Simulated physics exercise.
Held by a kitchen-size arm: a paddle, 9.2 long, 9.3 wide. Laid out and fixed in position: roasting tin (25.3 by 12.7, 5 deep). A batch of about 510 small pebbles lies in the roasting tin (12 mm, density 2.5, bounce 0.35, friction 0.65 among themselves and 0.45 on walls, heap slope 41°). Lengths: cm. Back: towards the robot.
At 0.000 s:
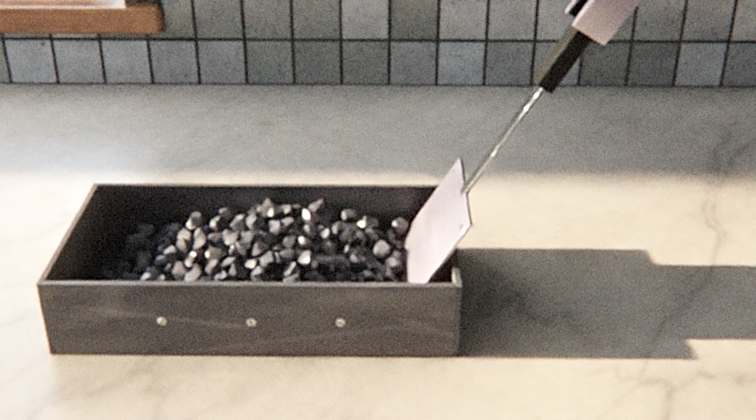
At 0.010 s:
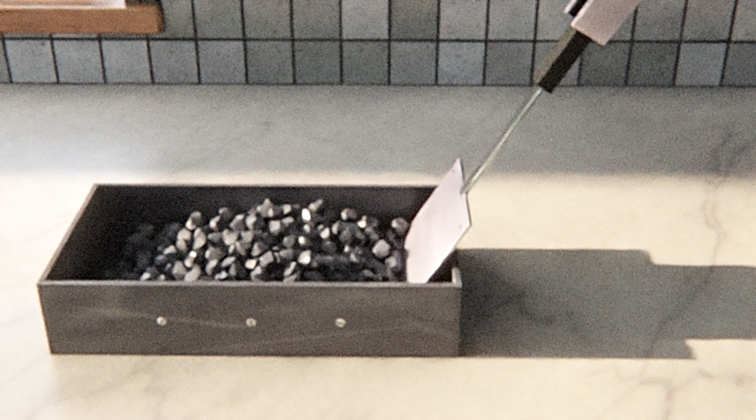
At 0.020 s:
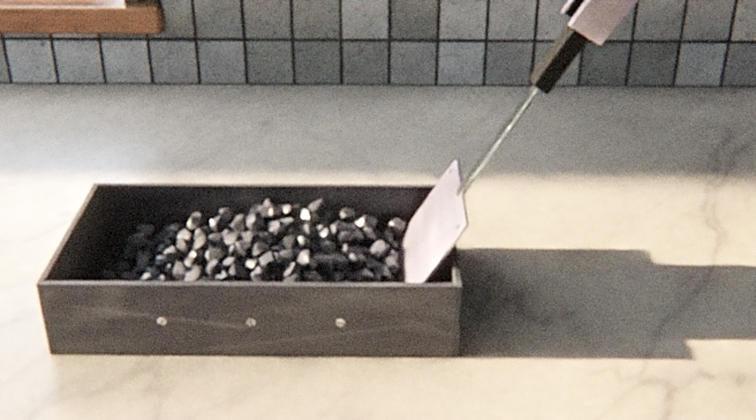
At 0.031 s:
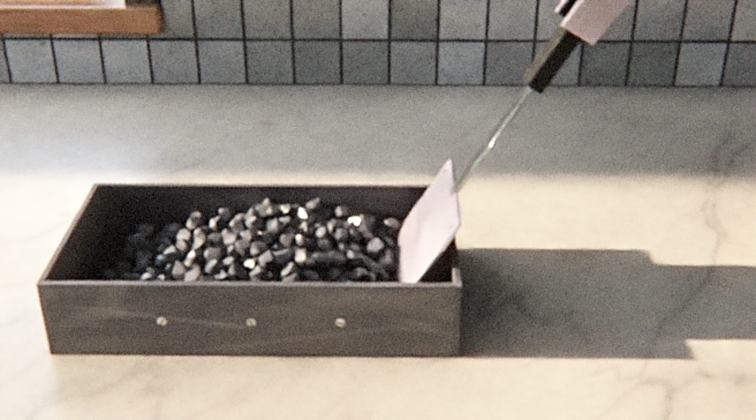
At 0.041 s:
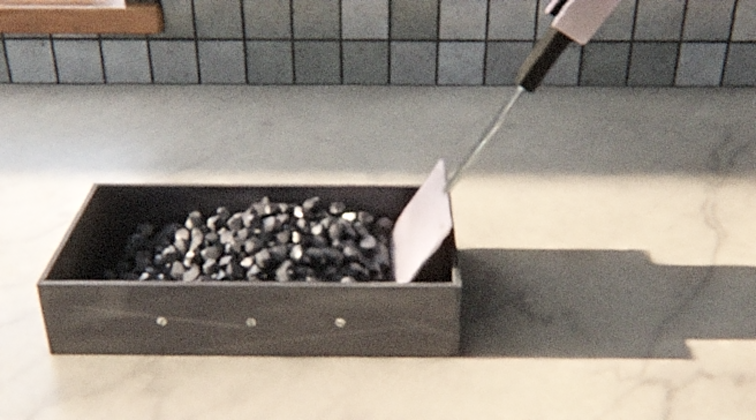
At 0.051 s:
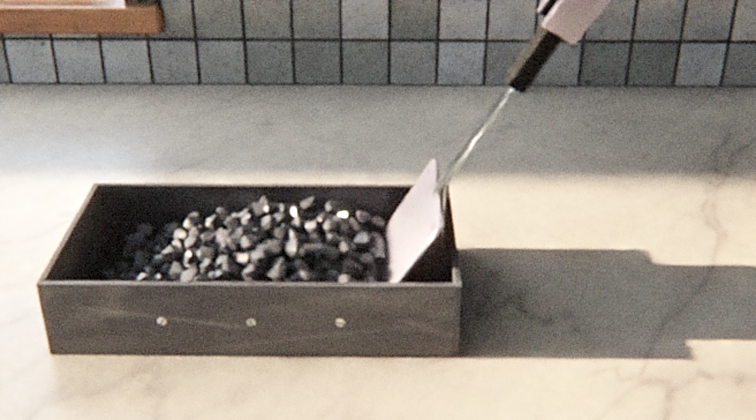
A pale paddle held by an arm slides slightly left against dark pebbles in a tin.
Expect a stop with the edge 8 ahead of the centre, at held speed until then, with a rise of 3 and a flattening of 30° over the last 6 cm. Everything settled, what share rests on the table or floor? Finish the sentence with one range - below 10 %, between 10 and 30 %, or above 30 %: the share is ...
The share is between 10 and 30 %.
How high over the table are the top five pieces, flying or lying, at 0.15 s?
I'd put them at about 7 centimetres above the table.
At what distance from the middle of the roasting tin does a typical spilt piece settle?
Distance, approx.: 18 cm.
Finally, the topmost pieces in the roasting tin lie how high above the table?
Some 8.5 cm.
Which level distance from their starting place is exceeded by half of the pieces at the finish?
About 8 centimetres.
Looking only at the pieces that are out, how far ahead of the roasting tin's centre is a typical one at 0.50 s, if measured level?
Some 16 centimetres ahead.
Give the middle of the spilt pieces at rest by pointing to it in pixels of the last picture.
At about (32, 289).
After 0.15 s, sloping 59°, highest piece 7 above the table; 506 in the roasting tin.
After 0.25 s, sloping 49°, highest piece 11 above the table; 502 in the roasting tin, 4 on the blade or in flight.
After 0.50 s, sloping 29°, highest piece 9 above the table; 420 in the roasting tin, 70 on the table or floor, 16 on the blade or in flight.
After 1.55 s, sloping 29°, highest piece 8 above the table; 418 in the roasting tin, 88 on the table or floor.
At rest, 418 in the roasting tin, 88 on the table or floor. That is 17 % on the table or floor.
